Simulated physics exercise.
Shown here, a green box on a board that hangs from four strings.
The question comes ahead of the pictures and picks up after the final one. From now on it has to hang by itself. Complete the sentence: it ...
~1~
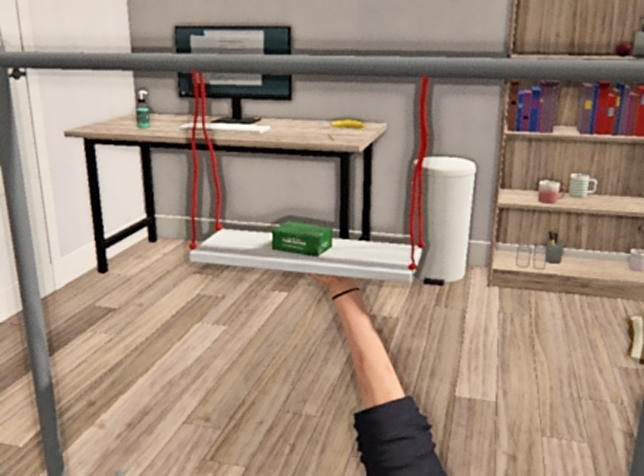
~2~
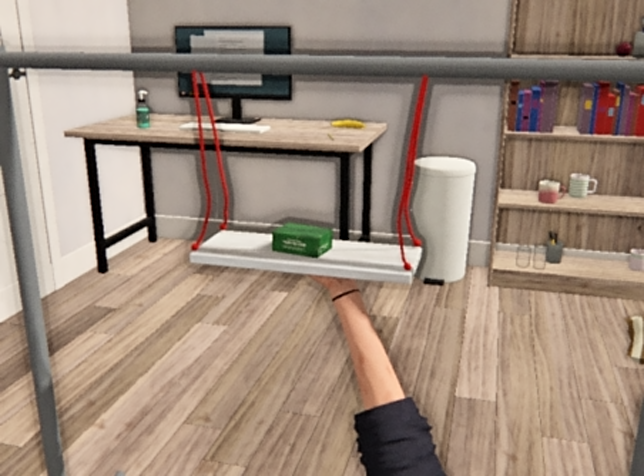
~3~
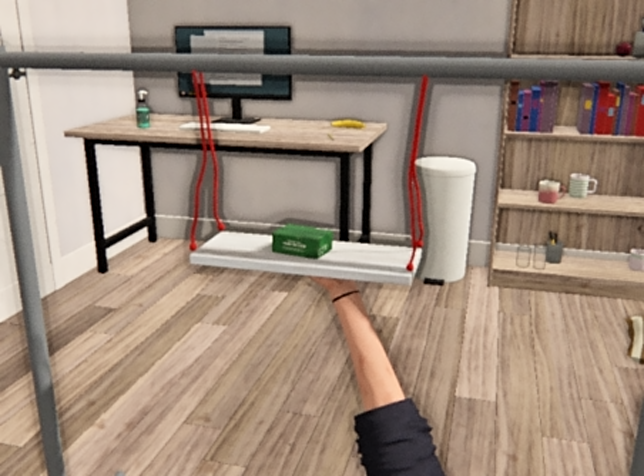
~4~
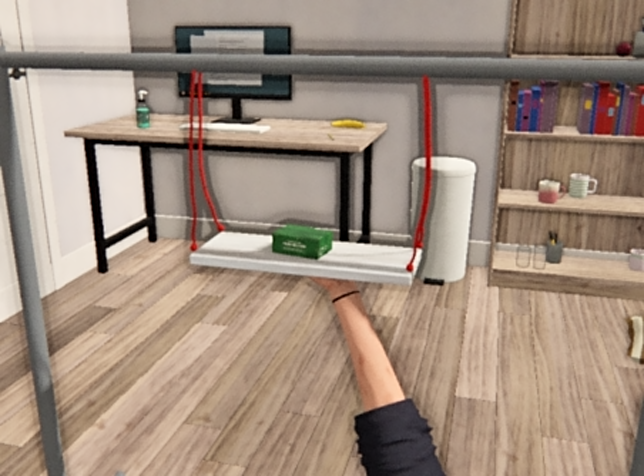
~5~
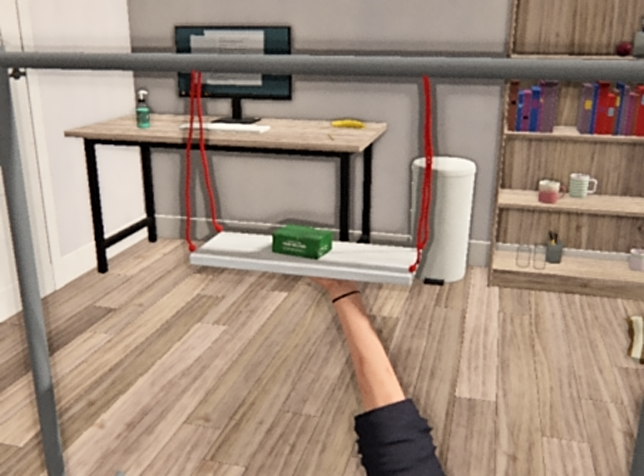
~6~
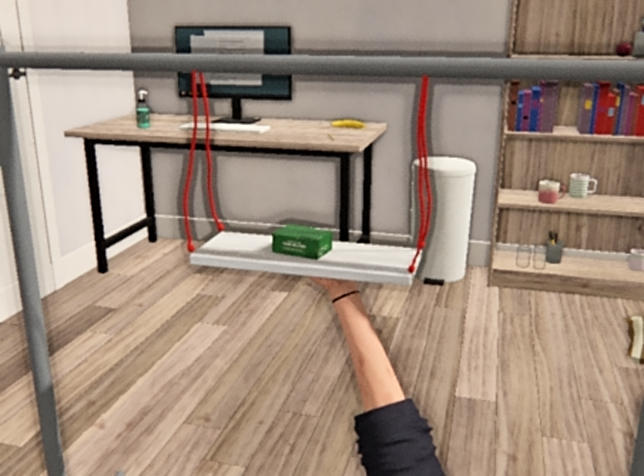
It stays on.
Then, 0.40 s past the final frame, board level; box on the board near (302, 245).
When it is over, board level; box on the board near (302, 246). The green box stays on the board.
